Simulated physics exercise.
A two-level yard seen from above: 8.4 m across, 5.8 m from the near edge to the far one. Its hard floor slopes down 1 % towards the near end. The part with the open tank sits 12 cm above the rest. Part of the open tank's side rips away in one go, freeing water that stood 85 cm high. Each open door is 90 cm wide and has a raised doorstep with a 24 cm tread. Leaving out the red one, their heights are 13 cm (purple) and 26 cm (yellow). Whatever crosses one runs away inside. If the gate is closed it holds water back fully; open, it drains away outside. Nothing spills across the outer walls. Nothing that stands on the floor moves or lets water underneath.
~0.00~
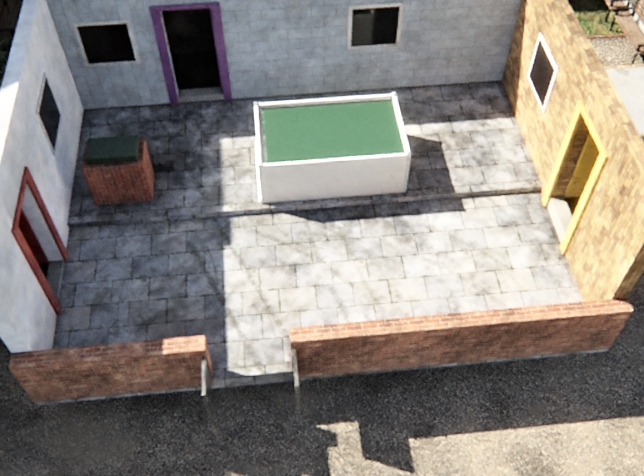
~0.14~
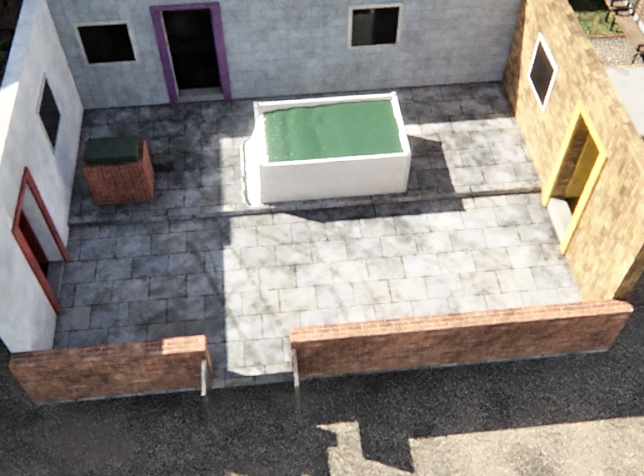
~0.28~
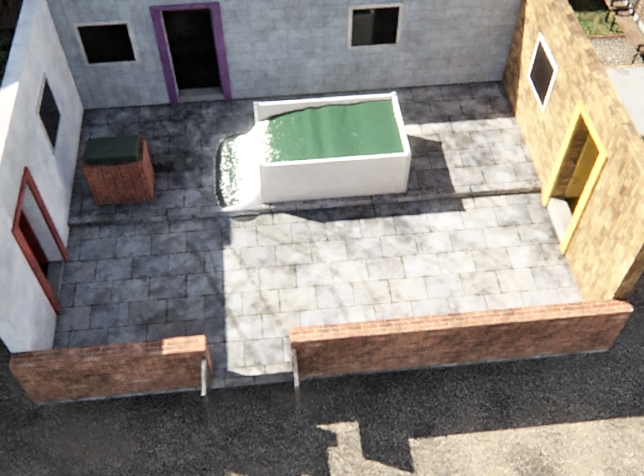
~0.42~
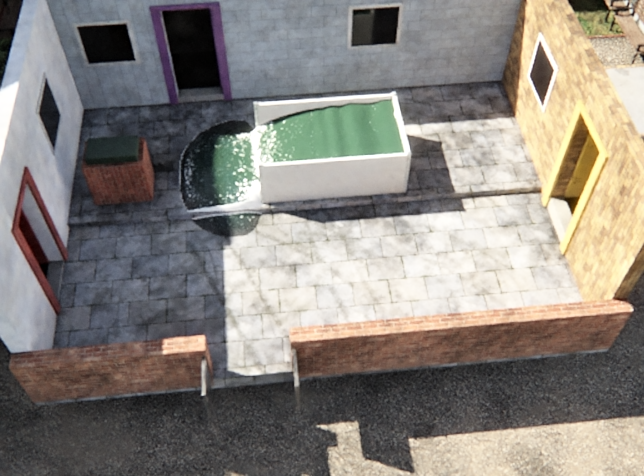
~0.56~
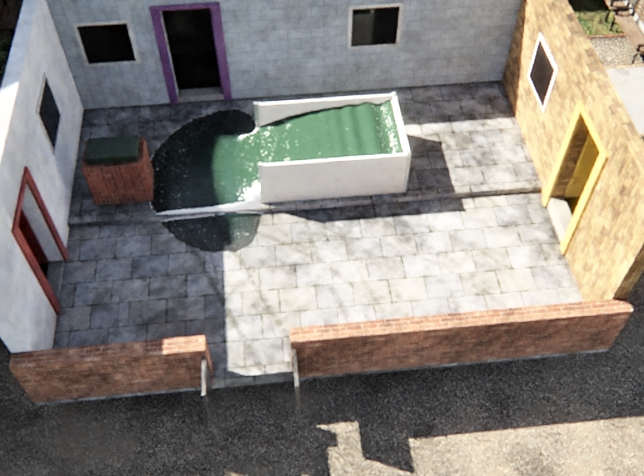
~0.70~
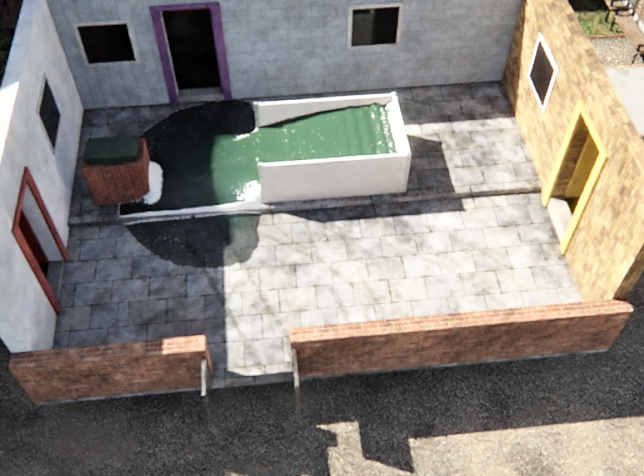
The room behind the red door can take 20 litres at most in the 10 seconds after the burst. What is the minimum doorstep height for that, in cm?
At least 23 cm or so.
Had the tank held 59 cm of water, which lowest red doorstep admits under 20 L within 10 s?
About 14.5 cm.
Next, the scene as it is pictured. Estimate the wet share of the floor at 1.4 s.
Some 30 per cent of it.
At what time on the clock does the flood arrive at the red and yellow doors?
Red 1.2 s, yellow 7.0 s.
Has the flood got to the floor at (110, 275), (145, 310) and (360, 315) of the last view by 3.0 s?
In that order: Wet, flooded, dry.
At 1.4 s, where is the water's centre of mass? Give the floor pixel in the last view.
At about (260, 171).
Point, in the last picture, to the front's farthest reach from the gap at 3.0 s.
Near (49, 379).
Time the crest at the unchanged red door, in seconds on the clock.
Around 2.2 s.
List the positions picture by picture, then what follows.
In the first frame, still water, 85 cm deep, in the open tank at (330, 132); the red door at (43, 247) is dry.
In the second frame, the gap is at (262, 157), the front 0.3 m out at (249, 199); the back of the open tank holds 85 cm.
In the third frame, the front is at (221, 196), 0.8 m from the gap at (262, 160); 1.3 m2 of floor is wet, 85 cm left at the back.
In the fourth frame, the gap is at (262, 162), the front 1.4 m out at (184, 187); the back of the open tank holds 85 cm.
In the fifth frame, water pours out at (262, 162) and has run 2.0 m, to (153, 199); about 8 cm deep outside, 80 cm at the back.
In the sixth frame, the front is at a hidden place, 2.6 m from the gap at (262, 163); 7.0 m2 of floor is wet, 71 cm left at the back; the red door at (43, 247), 4.0 m from the gap, is still 1.5 m from the nearest water.
After 1.4 s water covers 30 % of the floor, deepest (48 cm) near (154, 186); 13 cm at the red door, 3 litres in over its 5 cm doorstep.
After 3.0 s water covers 35 % of the floor, deepest (40 cm) near (53, 347); 14 cm at the red door, 152 litres in over its 5 cm doorstep.
After 10.0 s water covers 95 % of the floor, deepest (15 cm) near (576, 300); 8 cm at the red door, 289 litres in over its 5 cm doorstep.
At the red door as built, the water arrived by 1.3 s and peaked near 18 cm at 2.2 s.
Run again over the same 10 s with other heights there, 41 litres in over 20 cm, 4 litres over 26.5 cm. The limit of 20 litres is kept from about 23 cm up.
